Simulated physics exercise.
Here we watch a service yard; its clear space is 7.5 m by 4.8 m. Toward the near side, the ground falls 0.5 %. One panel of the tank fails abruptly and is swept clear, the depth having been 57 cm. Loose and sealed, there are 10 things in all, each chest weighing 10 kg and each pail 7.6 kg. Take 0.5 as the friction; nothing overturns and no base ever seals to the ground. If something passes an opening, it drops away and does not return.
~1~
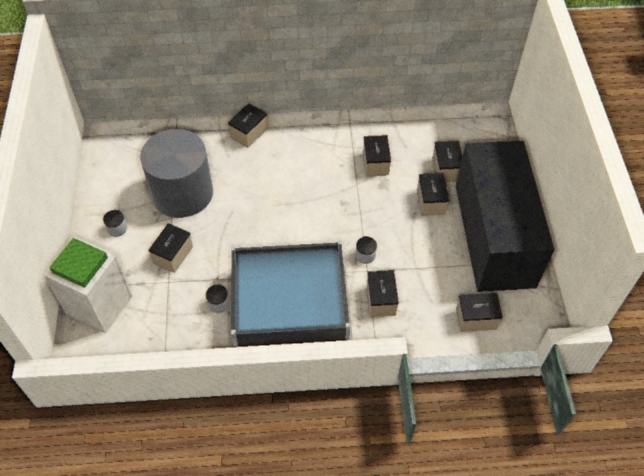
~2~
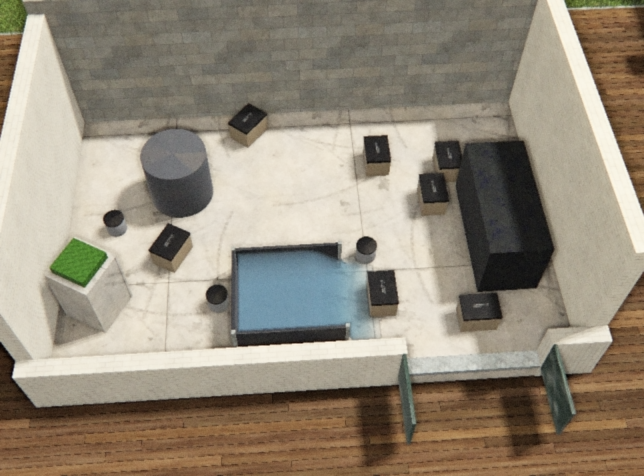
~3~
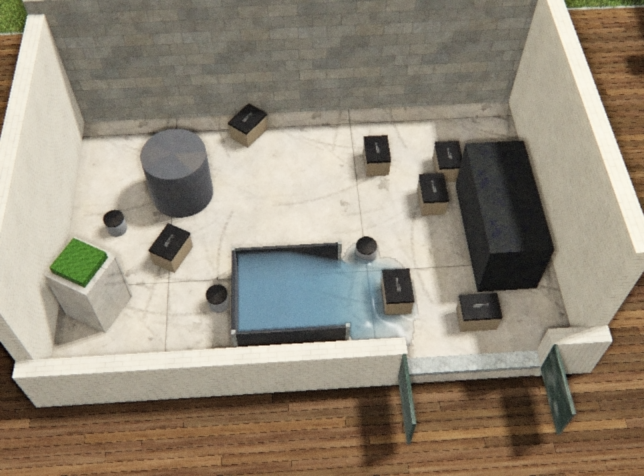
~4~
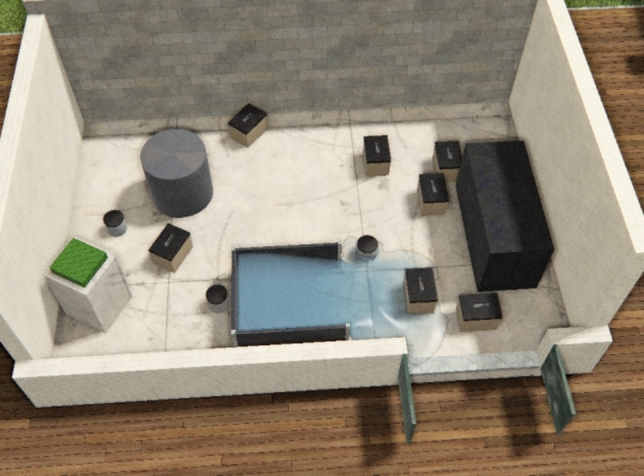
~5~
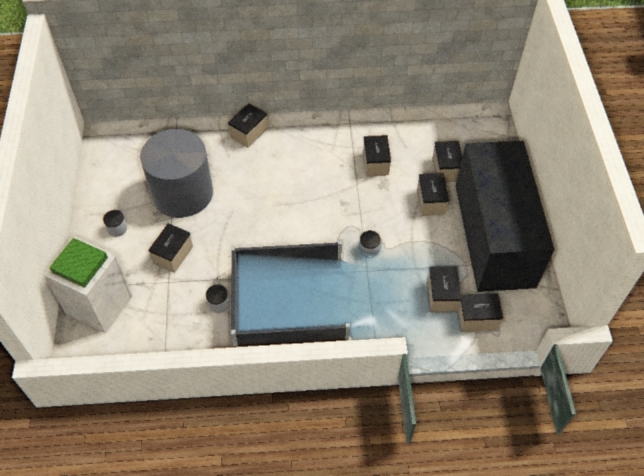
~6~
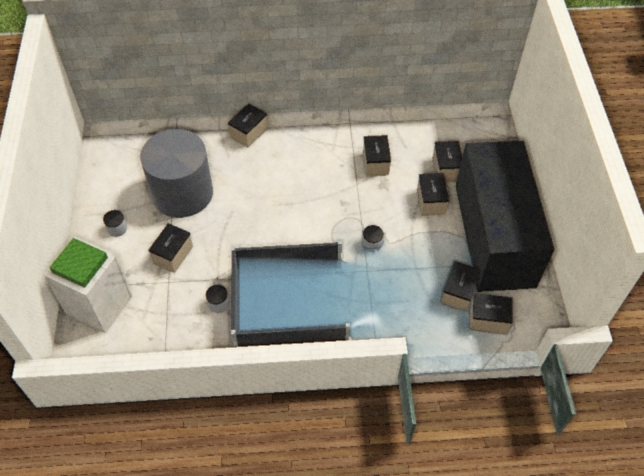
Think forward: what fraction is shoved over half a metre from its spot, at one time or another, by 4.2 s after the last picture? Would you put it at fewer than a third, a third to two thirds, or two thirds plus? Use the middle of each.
We'll see a moderate share moved that far, a third to two thirds.
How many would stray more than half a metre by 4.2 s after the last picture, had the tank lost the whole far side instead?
Then the count would be 2.
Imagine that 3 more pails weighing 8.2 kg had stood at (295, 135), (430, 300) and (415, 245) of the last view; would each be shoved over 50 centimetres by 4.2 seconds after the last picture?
So it's stays below, then gets above, then gets above.
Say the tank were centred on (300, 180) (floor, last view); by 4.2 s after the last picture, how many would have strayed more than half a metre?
So the tally would be 4.
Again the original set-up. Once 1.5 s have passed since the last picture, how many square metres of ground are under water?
About 12.0 m2.
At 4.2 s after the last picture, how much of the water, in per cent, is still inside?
About 68 per cent.
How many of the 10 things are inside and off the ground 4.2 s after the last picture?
It comes to 2 of them.
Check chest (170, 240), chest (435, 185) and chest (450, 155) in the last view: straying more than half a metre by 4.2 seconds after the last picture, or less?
Taking them in turn, the answers are smaller, greater and greater.
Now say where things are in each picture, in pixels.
A chest at (383, 287), on the bottom; a pail at (367, 245), on the bottom; 1.9 m2 under water; 0 of 10 have shifted, in the first picture.
A chest at (383, 287) rests on the ground; a pail at (367, 245) rests on the ground; water covers 2.6 m2; 0 of 10 have shifted, in the second picture.
A chest at (398, 285) rests on the ground, 22 cm from its start; a pail at (367, 245), on the bottom; 3.3 m2 under water; 1 of 10 have shifted, in the third picture.
A chest at (421, 284) rests on the ground, 55 cm from its start; a pail at (368, 244) rests on the ground; 4.3 m2 under water; 1 of 10 have shifted, in the fourth picture.
A chest at (445, 283), on the bottom, 90 cm from its start; a pail at (370, 239), on the bottom, 12 cm from its start; 5.3 m2 under water; 2 of 10 have shifted, in the fifth picture.
A chest at (463, 280) rests on the ground, 116 cm from its start; a pail at (373, 233) rests on the ground, 24 cm from its start; 6.3 m2 under water; 3 of 10 have shifted, in the sixth picture.
Then, 0.4 s after the last picture 2 of 10 are over 50 cm from their spots; 1 afloat.
Then, 1.5 s after the last picture 4 of 10 are over 50 cm from their spots; 2 afloat.
Then, 2.8 s after the last picture 4 of 10 are over 50 cm from their spots; 1 afloat.
Then, 4.2 s after the last picture 4 of 10 are over 50 cm from their spots, and 4 have been at some point; 2 afloat.
